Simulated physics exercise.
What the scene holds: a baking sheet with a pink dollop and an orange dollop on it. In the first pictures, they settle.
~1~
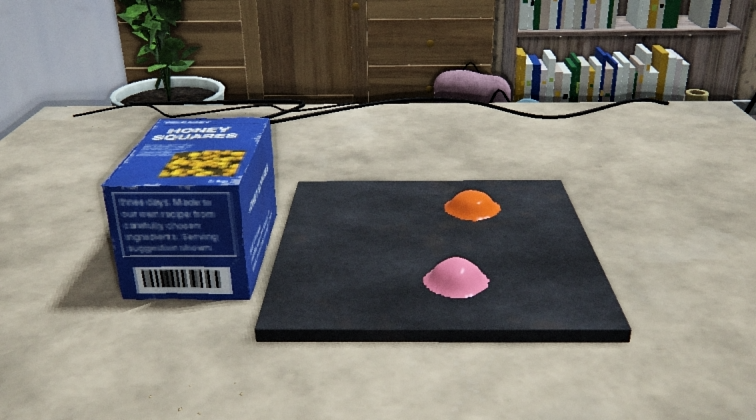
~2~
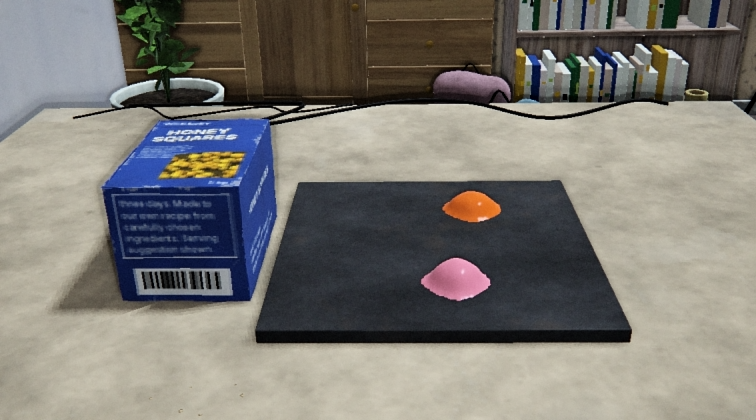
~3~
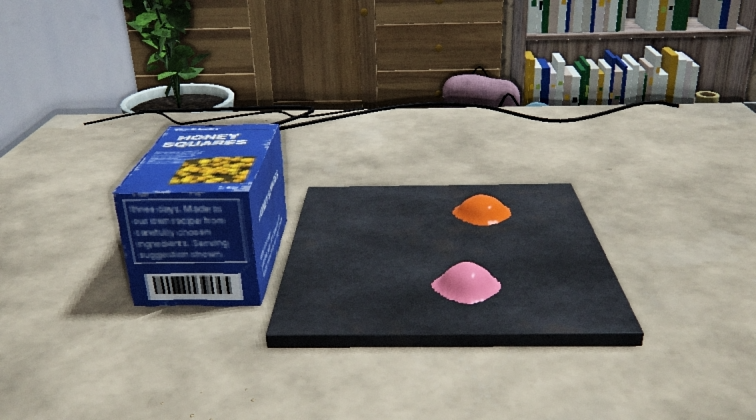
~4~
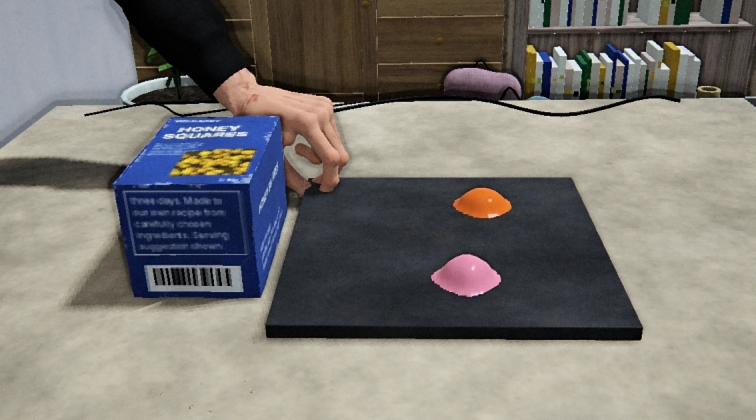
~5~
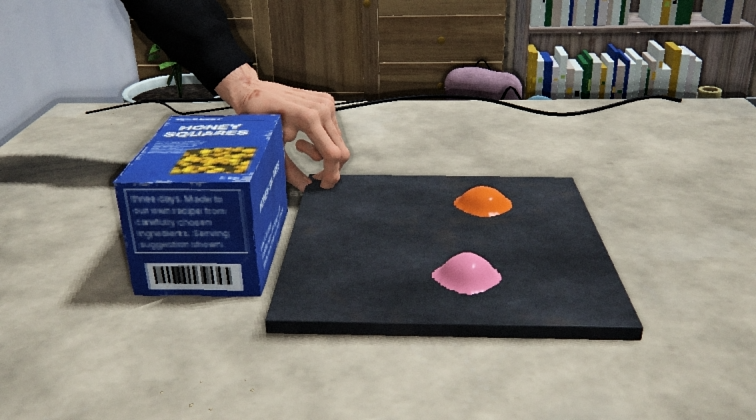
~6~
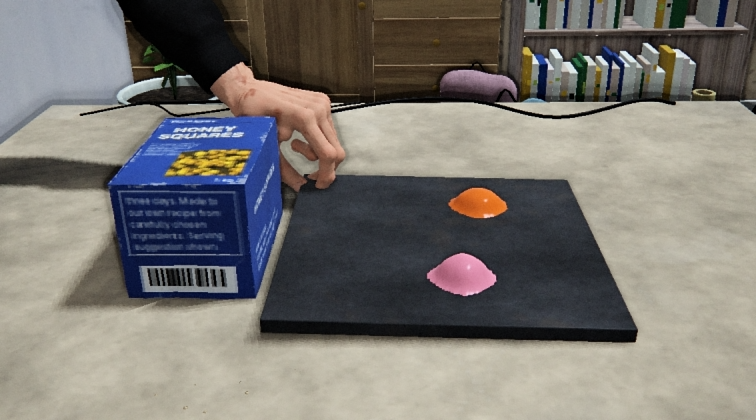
A hand in a dark sleeve reaches in from behind a blue honey squares packet and takes the far left corner of a dark baking sheet, on a pale table seen from the front and slightly above. An orange dollop sits behind a pink one on the sheet, with a plant and bookshelves beyond. The sheet tilts barely, the dollops keep their places, and the view shifts slightly.
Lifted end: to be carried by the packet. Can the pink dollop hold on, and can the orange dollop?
It turns out the pink dollop hangs on and the orange dollop hangs on.
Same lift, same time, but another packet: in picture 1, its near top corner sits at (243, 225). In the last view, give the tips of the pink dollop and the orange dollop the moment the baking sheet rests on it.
The first one stops at (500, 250), and after it the second at (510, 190).
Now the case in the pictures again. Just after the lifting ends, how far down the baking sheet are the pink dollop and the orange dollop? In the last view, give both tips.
In turn (511, 234) and (519, 178).
A moment on, slope about 25°; the pink dollop has not moved; the orange dollop has not moved.
Further on, the pink dollop has not moved; the orange dollop has not moved.
When it is over, slope about 25°; the pink dollop has not moved; the orange dollop has not moved.
